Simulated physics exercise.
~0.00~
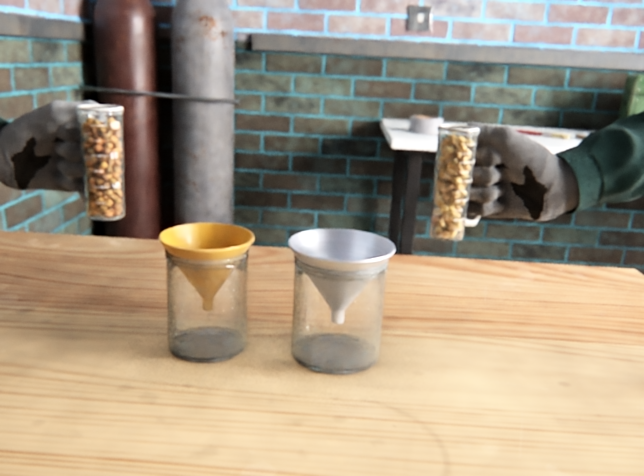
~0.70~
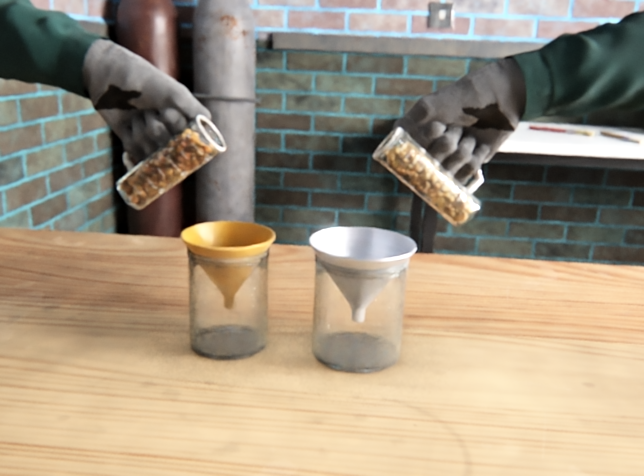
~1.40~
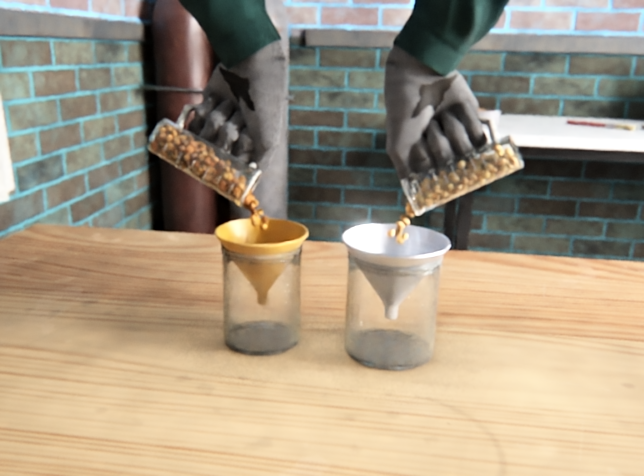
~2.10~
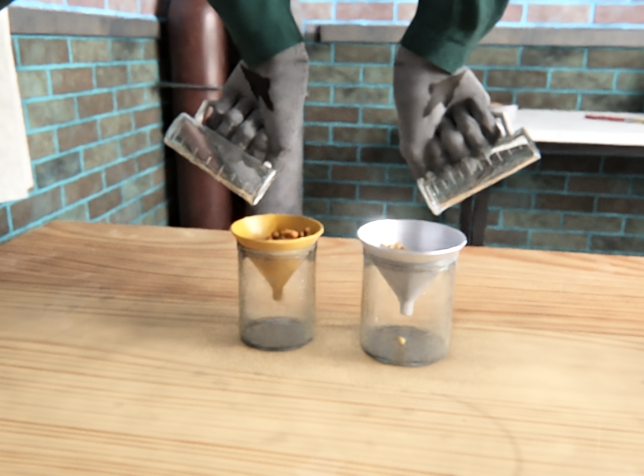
We see two gloved hands tip clear cups of dry, loose pieces over a yellow funnel and a white funnel set in jars, emptying them; the left load stays stuck in its funnel, while a stray few pieces on the right reach the jar.
